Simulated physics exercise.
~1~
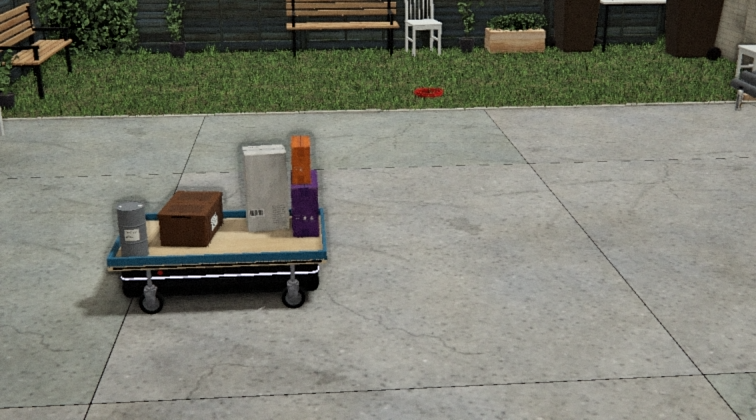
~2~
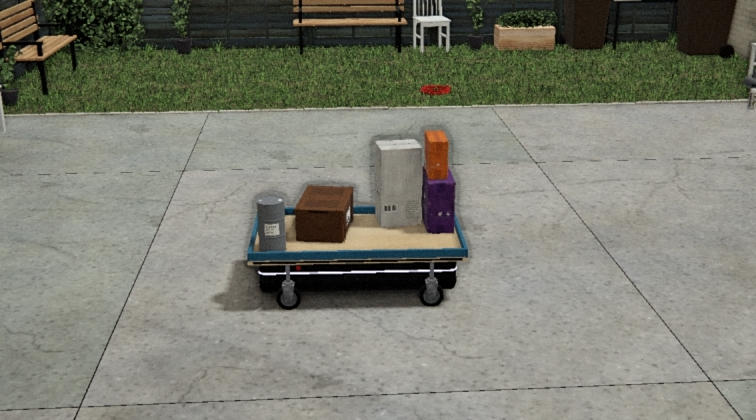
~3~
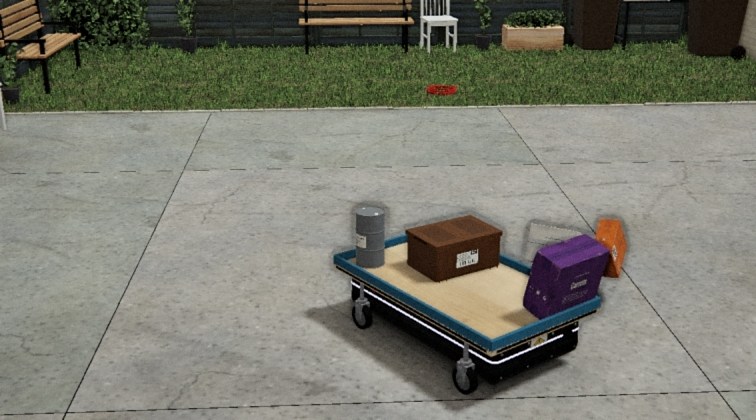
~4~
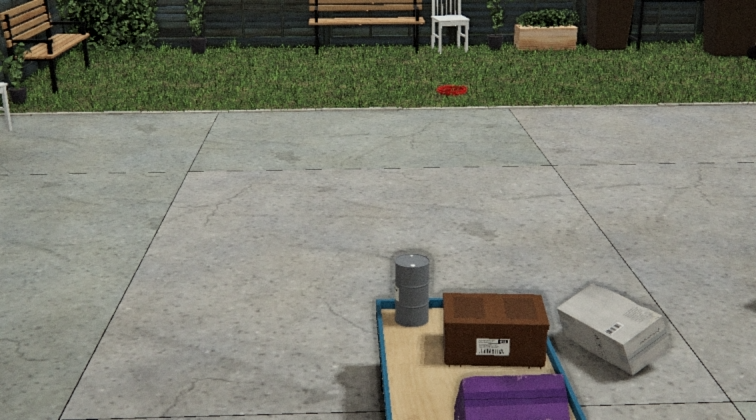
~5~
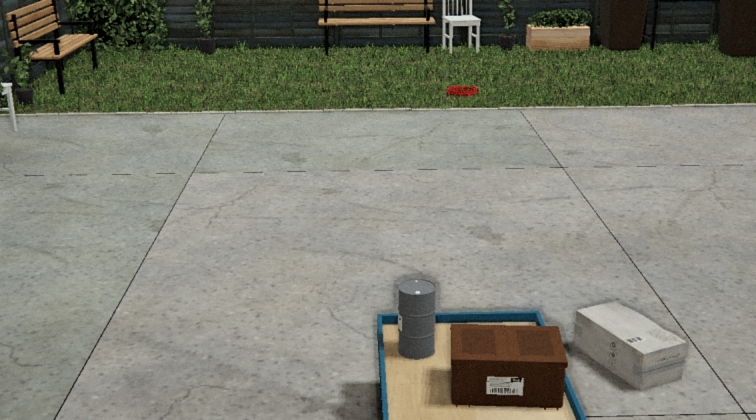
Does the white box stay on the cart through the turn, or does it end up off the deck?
It ends up off the deck. The white box tips over as the cart turns and comes to lie on its side on the paving to the right of the cart.
